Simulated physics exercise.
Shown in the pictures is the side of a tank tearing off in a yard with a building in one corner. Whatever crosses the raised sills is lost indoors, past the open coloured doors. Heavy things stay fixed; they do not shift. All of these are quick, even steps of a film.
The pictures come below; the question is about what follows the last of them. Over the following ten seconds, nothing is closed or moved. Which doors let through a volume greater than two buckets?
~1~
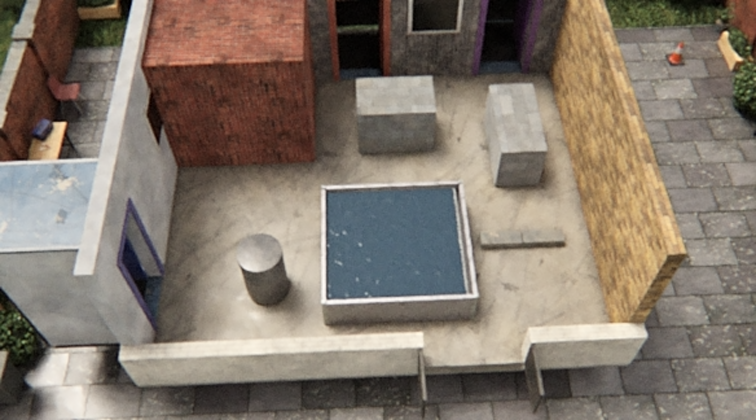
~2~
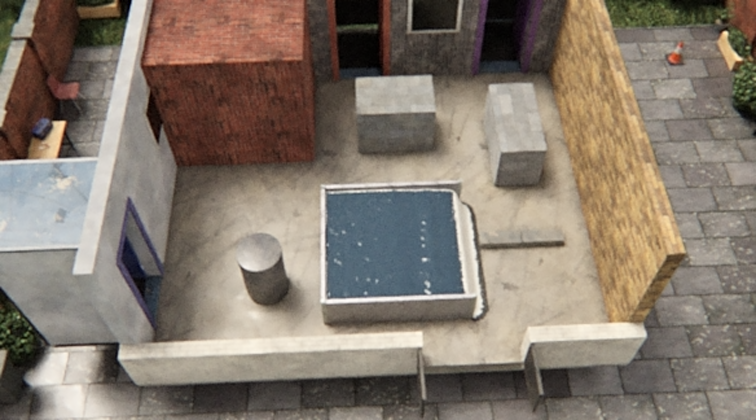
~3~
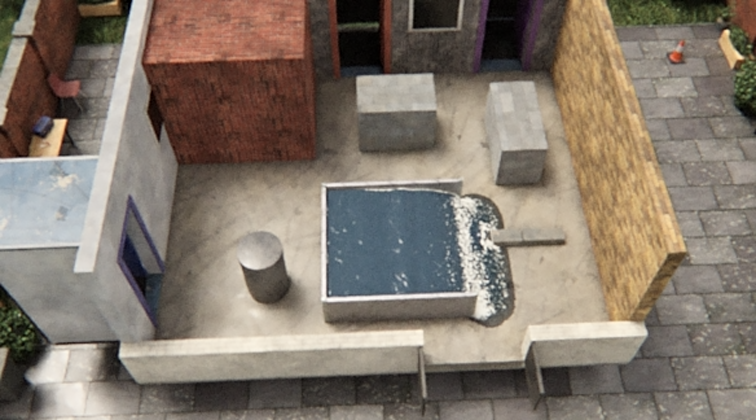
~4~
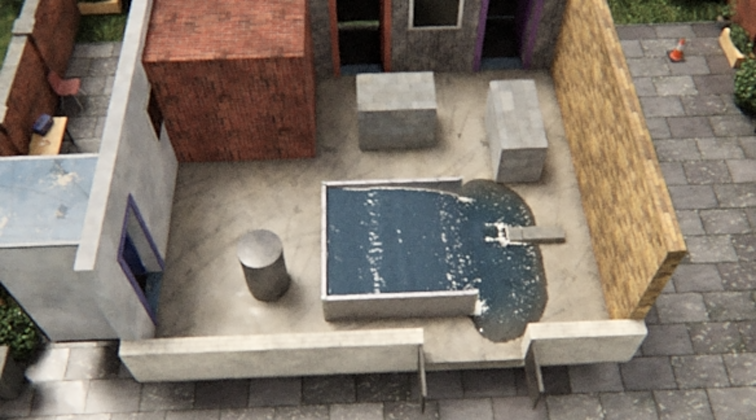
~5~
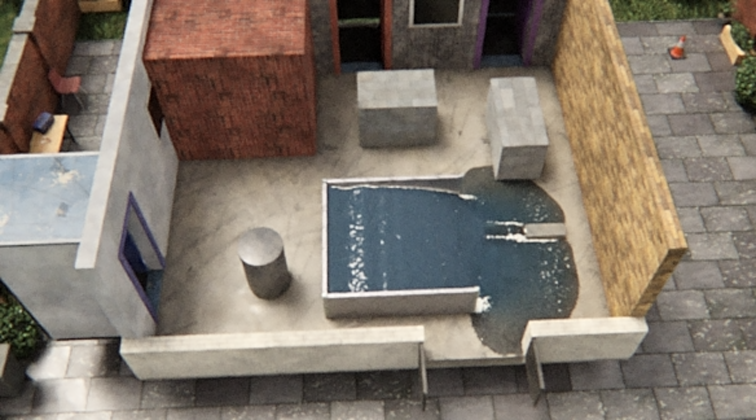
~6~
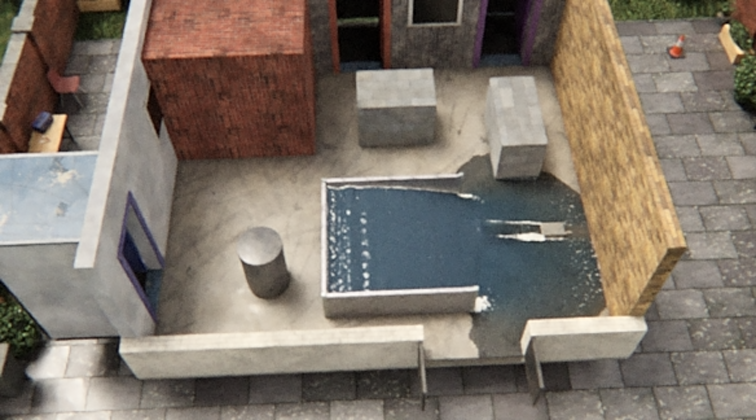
One by one: The red door will be over the limit; the purple door will be over the limit; the blue door will be within bounds.
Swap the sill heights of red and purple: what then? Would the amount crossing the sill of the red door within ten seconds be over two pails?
Briefly put, the red remains below.
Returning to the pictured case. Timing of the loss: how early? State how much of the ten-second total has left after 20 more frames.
Near 20 %.
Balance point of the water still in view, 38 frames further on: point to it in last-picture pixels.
The centre of mass sits at about (449, 210).
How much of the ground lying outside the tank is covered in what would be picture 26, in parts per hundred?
I'd put it at roughly 45 per cent.
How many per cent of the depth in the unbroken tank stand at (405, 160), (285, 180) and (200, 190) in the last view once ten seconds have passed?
About 12 per cent, then 2 per cent, then 6 per cent.
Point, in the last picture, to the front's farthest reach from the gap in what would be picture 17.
Approximate pixel: (544, 68).
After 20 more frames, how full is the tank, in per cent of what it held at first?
That comes to some 24 per cent.
A moment on, water covers 25 % of the floor; the red door not reached, the purple door not reached, the blue door not reached.
Next, water covers 30 % of the floor; the red door not reached, the purple door not reached, the blue door not reached.
Then, water covers 45 % of the floor; the red door not reached, the purple door over two buckets in, the blue door not reached.
Later, water covers 75 % of the floor; the red door under two buckets in, the purple door over two buckets in, the blue door not reached.
In the end, water covers 90 % of the floor; the red door over two buckets in, the purple door far over two buckets in, the blue door under two buckets in.
